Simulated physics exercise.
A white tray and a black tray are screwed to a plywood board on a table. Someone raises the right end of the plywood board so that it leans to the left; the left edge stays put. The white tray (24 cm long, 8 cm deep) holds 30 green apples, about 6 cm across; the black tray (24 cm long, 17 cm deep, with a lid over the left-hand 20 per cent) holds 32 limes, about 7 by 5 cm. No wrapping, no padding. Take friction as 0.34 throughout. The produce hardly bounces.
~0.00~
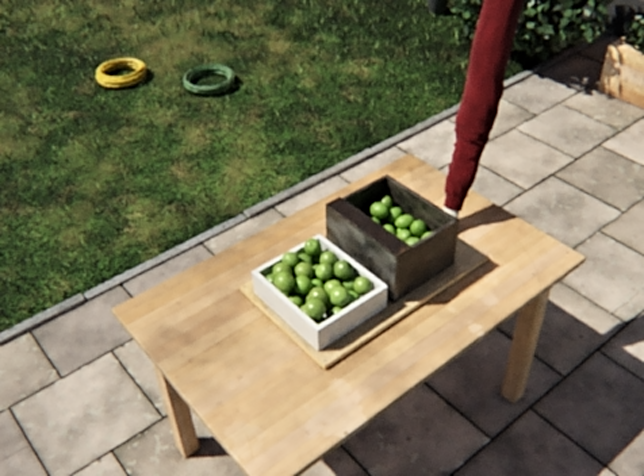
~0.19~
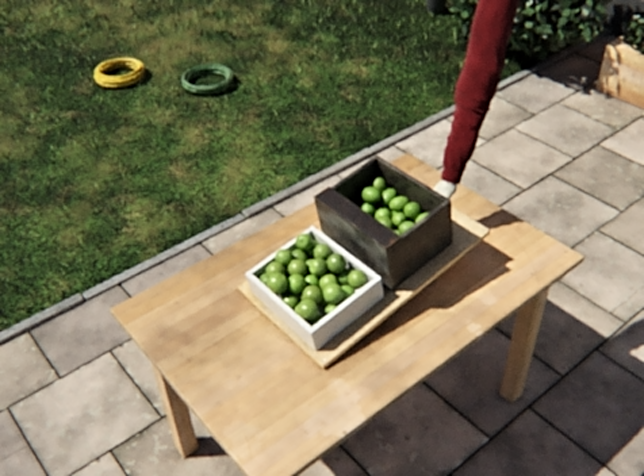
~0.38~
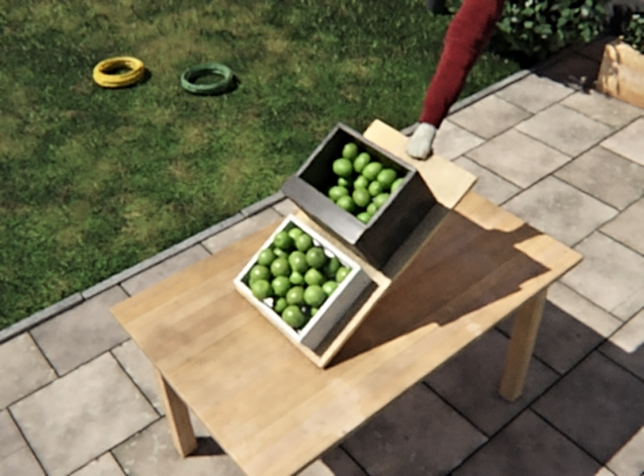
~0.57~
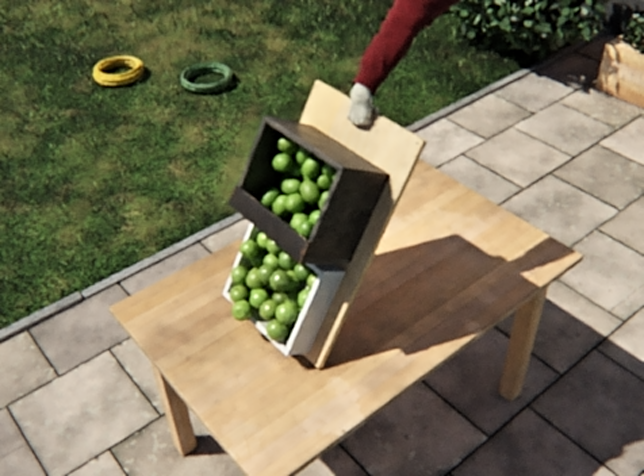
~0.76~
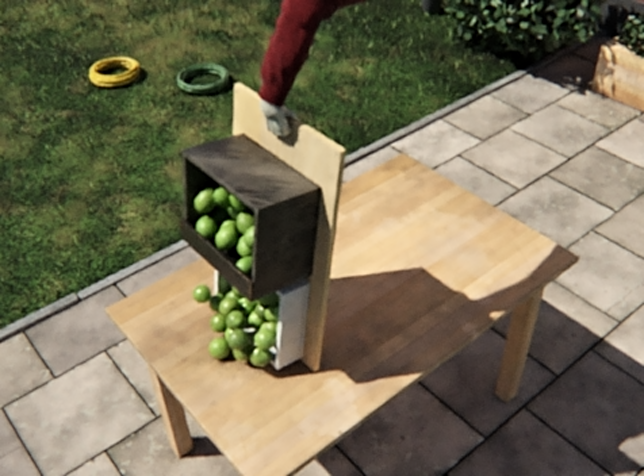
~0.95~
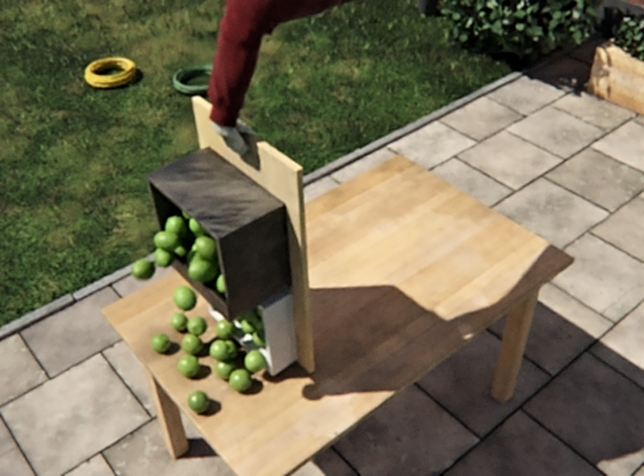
A red-sleeved arm raised the right end of a wooden board on a table until it stood upright, and green fruit tumbled from the white and black boxes attached to it onto the tabletop.
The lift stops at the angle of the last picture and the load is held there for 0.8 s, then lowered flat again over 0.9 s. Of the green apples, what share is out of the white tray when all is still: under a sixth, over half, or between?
The white tray loses more than half of its green apples.
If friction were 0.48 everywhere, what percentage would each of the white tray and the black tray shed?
Then white tray 80, black tray 20 per cent.
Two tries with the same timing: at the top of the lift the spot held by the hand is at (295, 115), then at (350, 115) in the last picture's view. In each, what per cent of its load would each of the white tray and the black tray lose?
White tray 40 then 30, black tray 0 then 0 per cent.
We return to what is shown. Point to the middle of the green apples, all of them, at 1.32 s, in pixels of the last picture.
Near (226, 350).
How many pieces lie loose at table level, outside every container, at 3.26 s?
Some 12 pieces.
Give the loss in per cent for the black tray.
About: Black tray 20 per cent.
After 1.32 s, tilt 91°; the white tray is down by 19 of 30 and the black tray is down by 7 of 32.
After 1.78 s, tilt 91°; the white tray is down by 21 of 30 and the black tray is down by 7 of 32.
After 2.43 s, tilt 14°; the white tray is down by 23 of 30 and the black tray is down by 8 of 32.
When it is over (at 3.26 s), the white tray is down by 23 of 30 and the black tray is down by 8 of 32. Asked share, 23 of 30, 77 per cent.
